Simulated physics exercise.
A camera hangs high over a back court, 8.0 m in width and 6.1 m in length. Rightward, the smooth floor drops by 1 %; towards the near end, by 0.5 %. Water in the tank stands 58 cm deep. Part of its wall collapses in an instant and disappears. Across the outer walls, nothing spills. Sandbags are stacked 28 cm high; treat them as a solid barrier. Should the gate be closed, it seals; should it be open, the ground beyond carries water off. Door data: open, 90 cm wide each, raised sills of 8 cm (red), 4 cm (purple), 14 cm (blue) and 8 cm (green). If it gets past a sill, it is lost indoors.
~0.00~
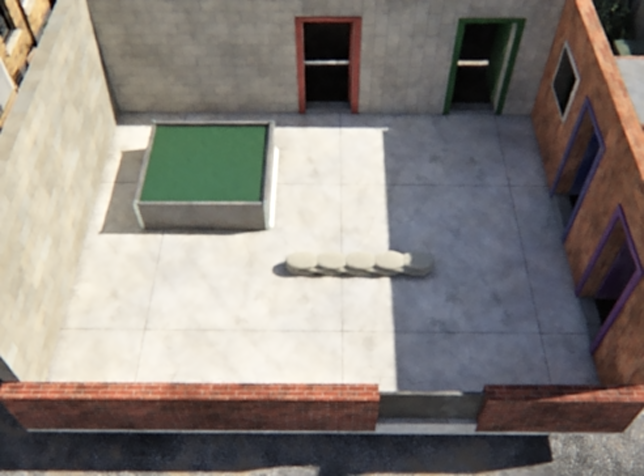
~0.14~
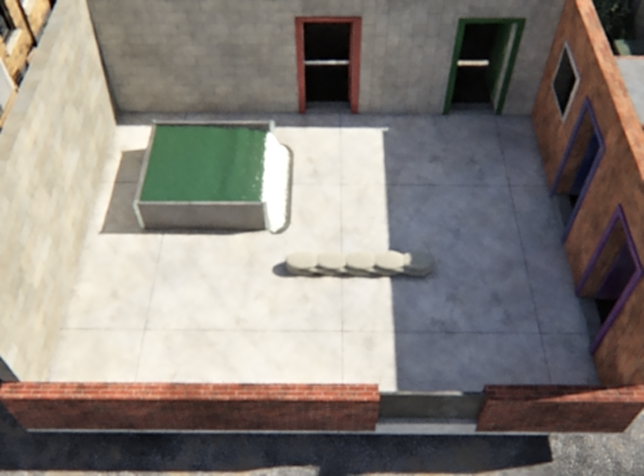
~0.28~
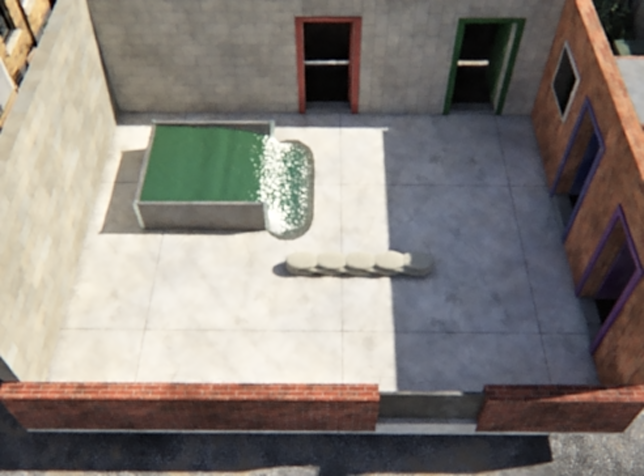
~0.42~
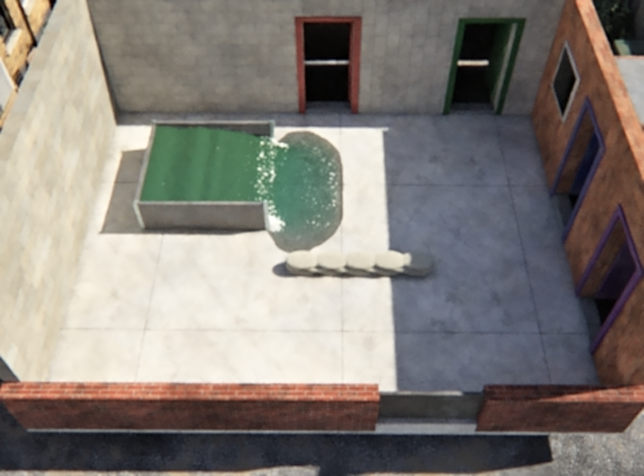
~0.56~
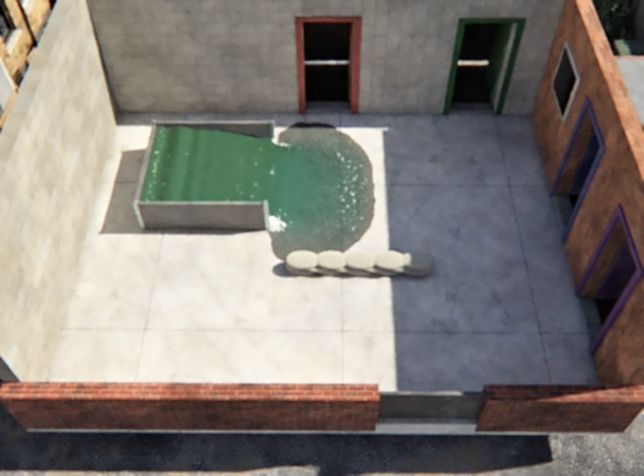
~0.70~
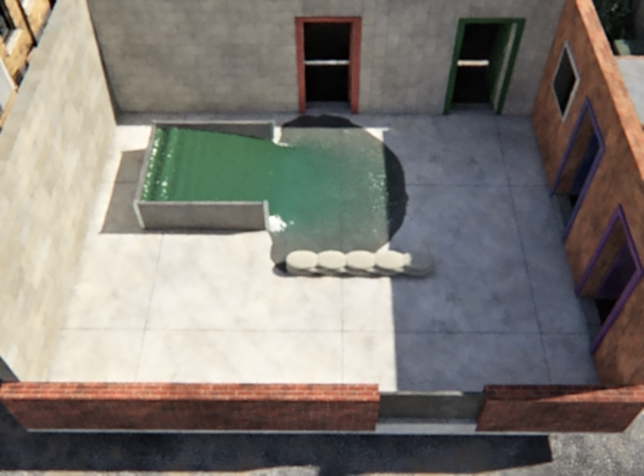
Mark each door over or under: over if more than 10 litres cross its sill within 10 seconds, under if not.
Marks: Red door: Under; purple door: Over; blue door: Over; green door: Over.
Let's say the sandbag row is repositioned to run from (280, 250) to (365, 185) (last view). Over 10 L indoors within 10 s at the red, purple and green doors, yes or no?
Then the red door is over the mark, the purple door over the mark, the green door over the mark.
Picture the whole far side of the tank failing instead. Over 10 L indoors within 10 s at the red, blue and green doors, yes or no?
For red, too much; for blue, too little; for green, too little.
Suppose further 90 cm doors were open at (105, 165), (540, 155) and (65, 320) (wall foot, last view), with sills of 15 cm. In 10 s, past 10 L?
In turn: Under, over, below.
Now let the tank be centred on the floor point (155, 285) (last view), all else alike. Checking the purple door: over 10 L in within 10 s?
So then, purple goes beyond.
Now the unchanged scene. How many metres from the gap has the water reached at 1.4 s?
4.6 m.
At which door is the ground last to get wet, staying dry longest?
The final one is the purple door.
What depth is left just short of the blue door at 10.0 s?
It's some 6.0 centimetres deep.
After 1.4 s water covers 30 % of the floor and is deepest (24 cm) near (281, 210); red door 8 cm at the sill, 0 L in, purple door not reached, blue door not reached, green door not reached.
After 2.2 s water covers 40 % of the floor and is deepest (28 cm) near (561, 246); red door 7 cm at the sill, 1 L in, purple door not reached, blue door 22 cm at the sill, 6 L in, green door 10 cm at the sill, 0 L in.
After 3.5 s water covers 45 % of the floor and is deepest (28 cm) near (514, 181); red door 5 cm at the sill, 1 L in, purple door 9 cm at the sill, 12 L in, blue door 24 cm at the sill, 75 L in, green door 14 cm at the sill, 4 L in.
After 6.0 s water covers 55 % of the floor and is deepest (20 cm) near (589, 409); red door 2 cm at the sill, 1 L in, purple door 8 cm at the sill, 41 L in, blue door 11 cm at the sill, 127 L in, green door 12 cm at the sill, 58 L in.
After 10.0 s water covers 85 % of the floor and is deepest (12 cm) near (589, 409); red door 4 cm at the sill, 1 L in, purple door 9 cm at the sill, 104 L in, blue door 6 cm at the sill, 127 L in, green door 5 cm at the sill, 65 L in.
